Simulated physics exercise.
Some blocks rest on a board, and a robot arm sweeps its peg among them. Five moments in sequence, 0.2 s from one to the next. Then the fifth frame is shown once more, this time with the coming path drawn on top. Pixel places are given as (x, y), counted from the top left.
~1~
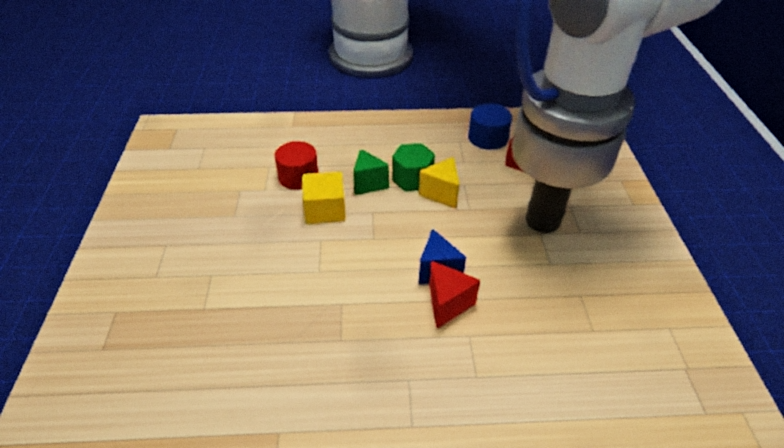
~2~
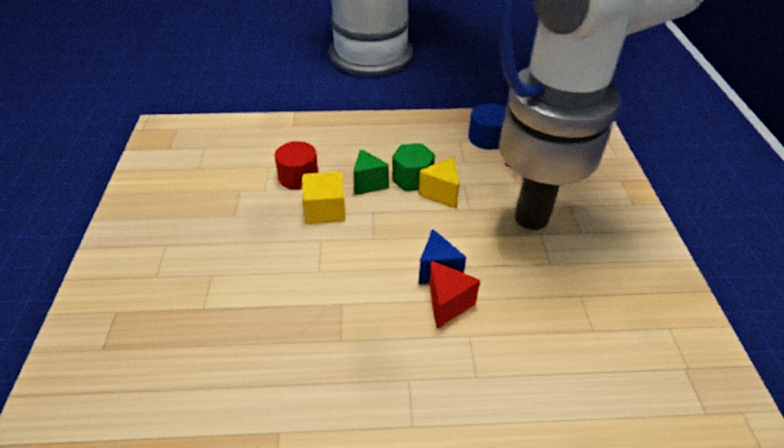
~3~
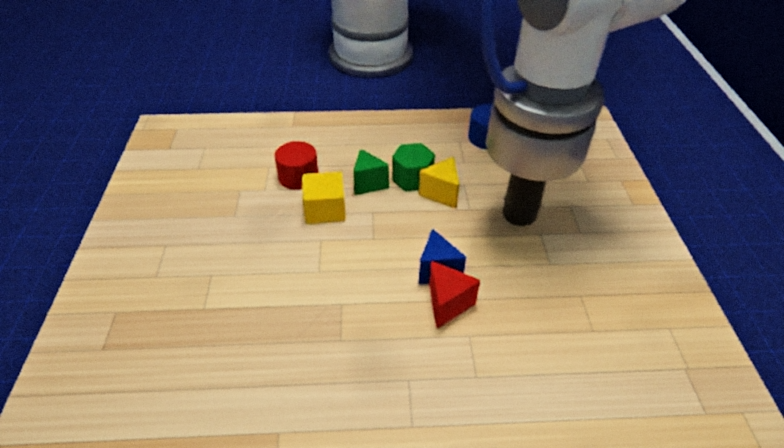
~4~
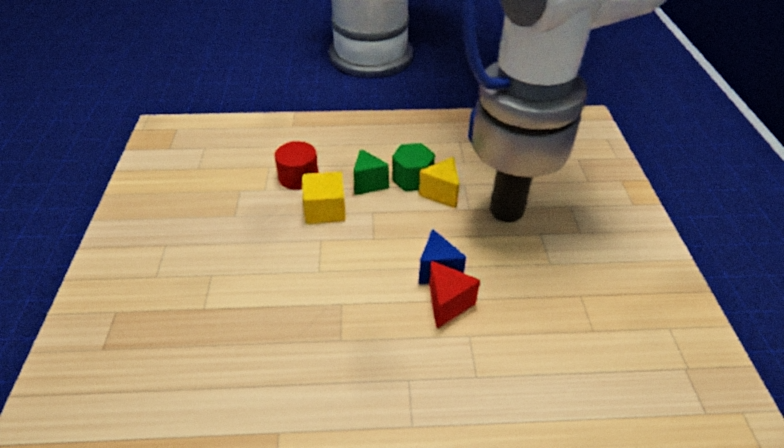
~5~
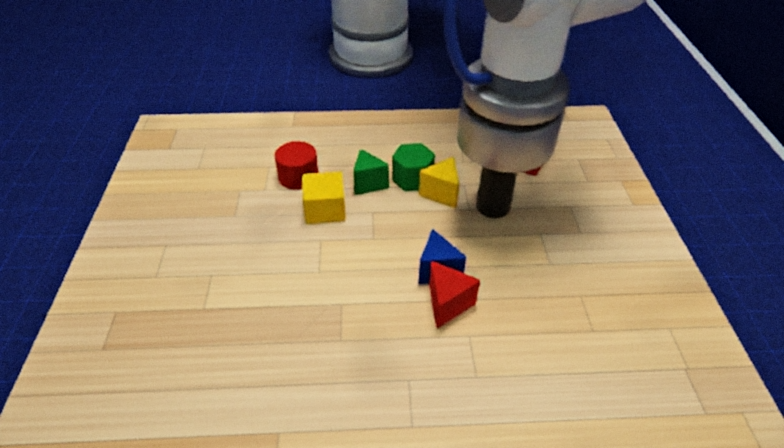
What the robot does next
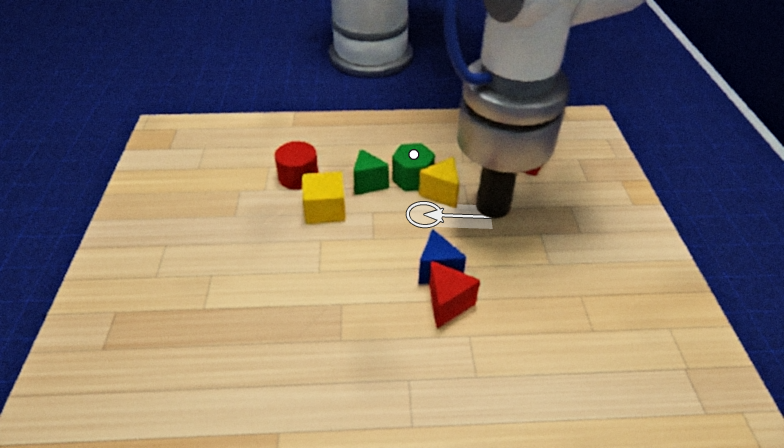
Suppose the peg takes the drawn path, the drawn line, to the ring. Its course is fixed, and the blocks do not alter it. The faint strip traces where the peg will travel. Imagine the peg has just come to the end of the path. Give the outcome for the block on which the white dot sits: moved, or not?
It is moved from its place.
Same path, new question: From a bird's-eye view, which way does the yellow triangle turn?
The turn is clockwise.
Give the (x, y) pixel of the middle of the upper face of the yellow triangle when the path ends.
At (420, 166).
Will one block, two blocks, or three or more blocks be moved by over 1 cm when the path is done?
Blocks displaced: 2.
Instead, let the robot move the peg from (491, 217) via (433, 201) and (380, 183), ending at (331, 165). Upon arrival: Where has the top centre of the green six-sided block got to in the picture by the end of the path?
I'd expect the centre of its top face to be at (386, 126).
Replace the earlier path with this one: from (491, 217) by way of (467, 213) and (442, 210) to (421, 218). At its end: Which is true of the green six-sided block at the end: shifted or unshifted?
That block gets shifted.
The drawn path runs from (491, 217) to (424, 214); the dot is on the green six-sided block.
The first path, step by step. Halfway along, peg (458, 207); green six-sided block (409, 151); yellow triangle (436, 168).
At the end, peg (425, 205); green six-sided block (403, 143); blue triangle not moved; yellow triangle (420, 166), turned 50° clockwise.
